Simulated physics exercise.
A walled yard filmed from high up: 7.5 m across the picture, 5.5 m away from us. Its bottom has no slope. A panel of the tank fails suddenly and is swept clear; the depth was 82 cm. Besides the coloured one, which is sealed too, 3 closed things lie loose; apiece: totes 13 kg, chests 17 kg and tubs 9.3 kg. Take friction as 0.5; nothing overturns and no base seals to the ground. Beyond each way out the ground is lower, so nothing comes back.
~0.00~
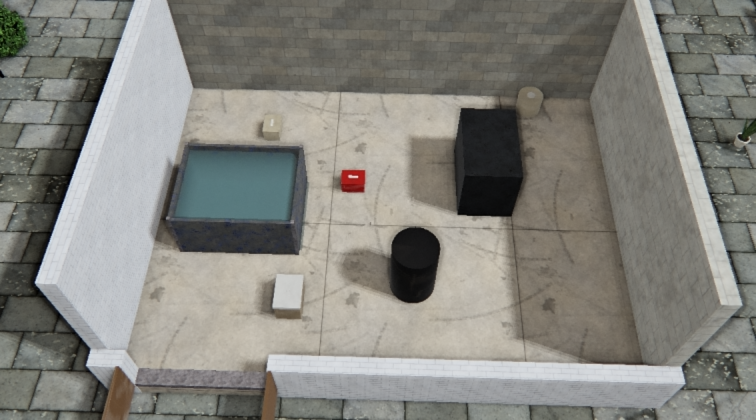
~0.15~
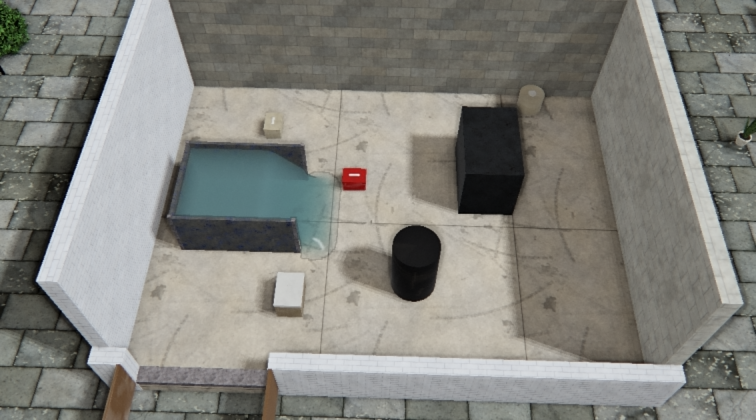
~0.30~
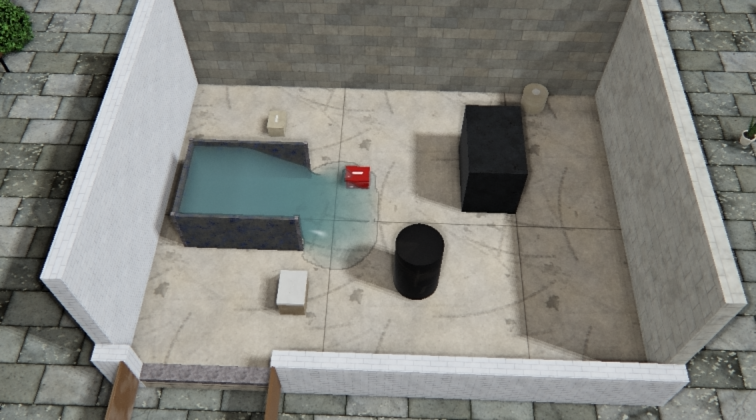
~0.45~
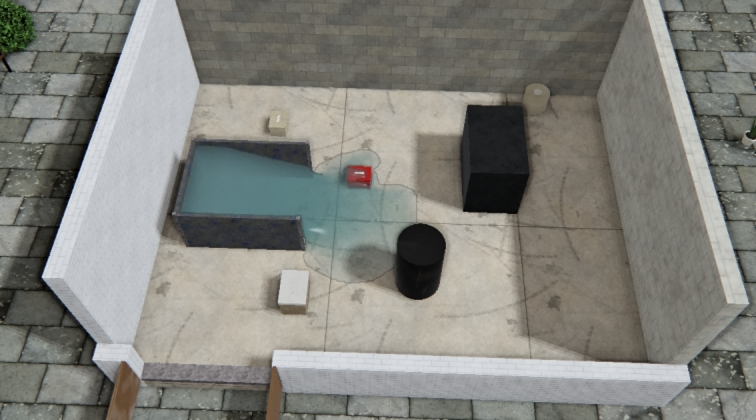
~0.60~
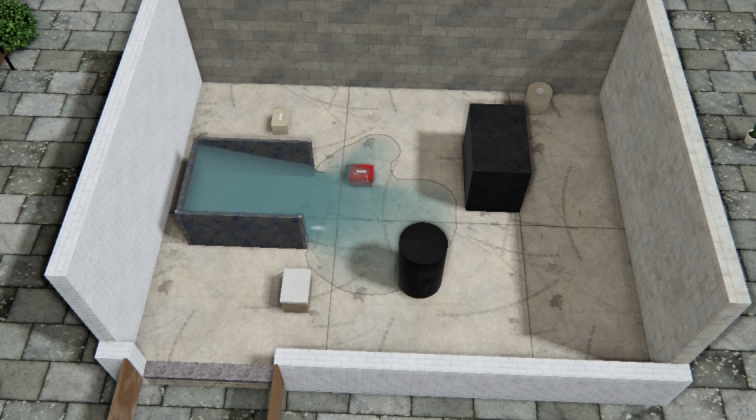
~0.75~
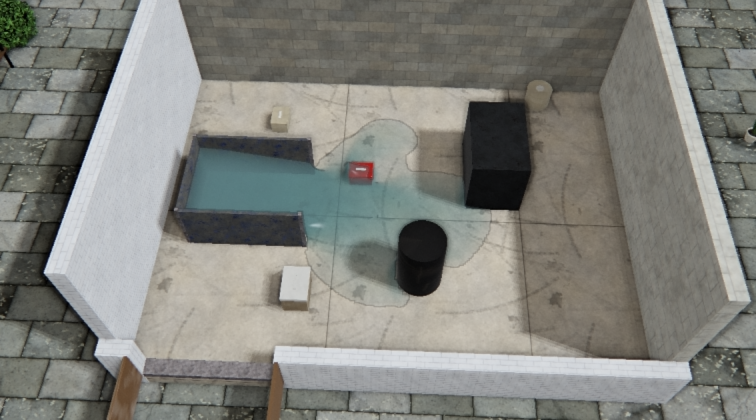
Teal water pours out of the open right side of a dark tank at the left of a walled, flat-floored yard, seen from high above. A small red tote sits near the middle, with pale boxes above and below it to the left, a black cylinder, a tall black block and a beige tub to the right. The water spreads rightward around the tote and cylinder, the loose things stay put, and the view shifts very slightly.
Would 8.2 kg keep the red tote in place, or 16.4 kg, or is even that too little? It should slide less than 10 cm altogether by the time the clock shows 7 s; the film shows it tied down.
I expect that neither load is enough.
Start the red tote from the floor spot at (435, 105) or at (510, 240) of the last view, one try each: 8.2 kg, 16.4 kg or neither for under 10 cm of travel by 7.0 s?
In that order: Neither holds; neither is enough.
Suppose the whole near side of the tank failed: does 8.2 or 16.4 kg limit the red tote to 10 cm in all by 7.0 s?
In that case the smaller load will do.
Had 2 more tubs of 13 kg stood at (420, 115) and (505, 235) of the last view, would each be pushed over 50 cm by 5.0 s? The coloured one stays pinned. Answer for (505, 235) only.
Answer: Over.
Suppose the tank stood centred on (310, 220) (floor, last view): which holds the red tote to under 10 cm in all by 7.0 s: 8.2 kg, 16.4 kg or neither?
Then only the higher weight holds it.
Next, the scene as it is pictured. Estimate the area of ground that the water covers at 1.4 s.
Roughly 18 m2.
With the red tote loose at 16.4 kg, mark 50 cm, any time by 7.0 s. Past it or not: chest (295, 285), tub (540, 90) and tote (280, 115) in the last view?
In turn: Short of it, more, under.
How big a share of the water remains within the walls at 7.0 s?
About 100 per cent.
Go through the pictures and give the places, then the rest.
The first frame shows the red tote at (353, 177) rests on the ground; water covers 2.5 m2; 0 of 4 have shifted.
The second frame shows the red tote at (354, 175), on the bottom; 3.4 m2 under water; 0 of 4 have shifted.
The third frame shows the red tote at (358, 173) rests on the ground; water covers 4.5 m2; 0 of 4 have shifted.
The fourth frame shows the red tote at (359, 173) rests on the ground; 6.1 m2 under water; 0 of 4 have shifted.
The fifth frame shows the red tote at (361, 172), on the bottom; water covers 7.7 m2; 0 of 4 have shifted.
The sixth frame shows the red tote at (361, 170) rests on the ground; 9.4 m2 under water; 0 of 4 have shifted.
After 1.4 s the red tote would be 186 cm from its start with 8.2 kg and 171 cm from its start with 16.4 kg; 12 cm of water round it then.
After 3.1 s the red tote would be 295 cm from its start with 8.2 kg and 346 cm from its start with 16.4 kg; 5 cm of water round it then.
After 4.9 s the red tote would be 334 cm from its start with 8.2 kg and 331 cm from its start with 16.4 kg; 11 cm of water round it then.
After 7.0 s the red tote would be 263 cm from its start with 8.2 kg and 326 cm from its start with 16.4 kg; 9 cm of water round it then.
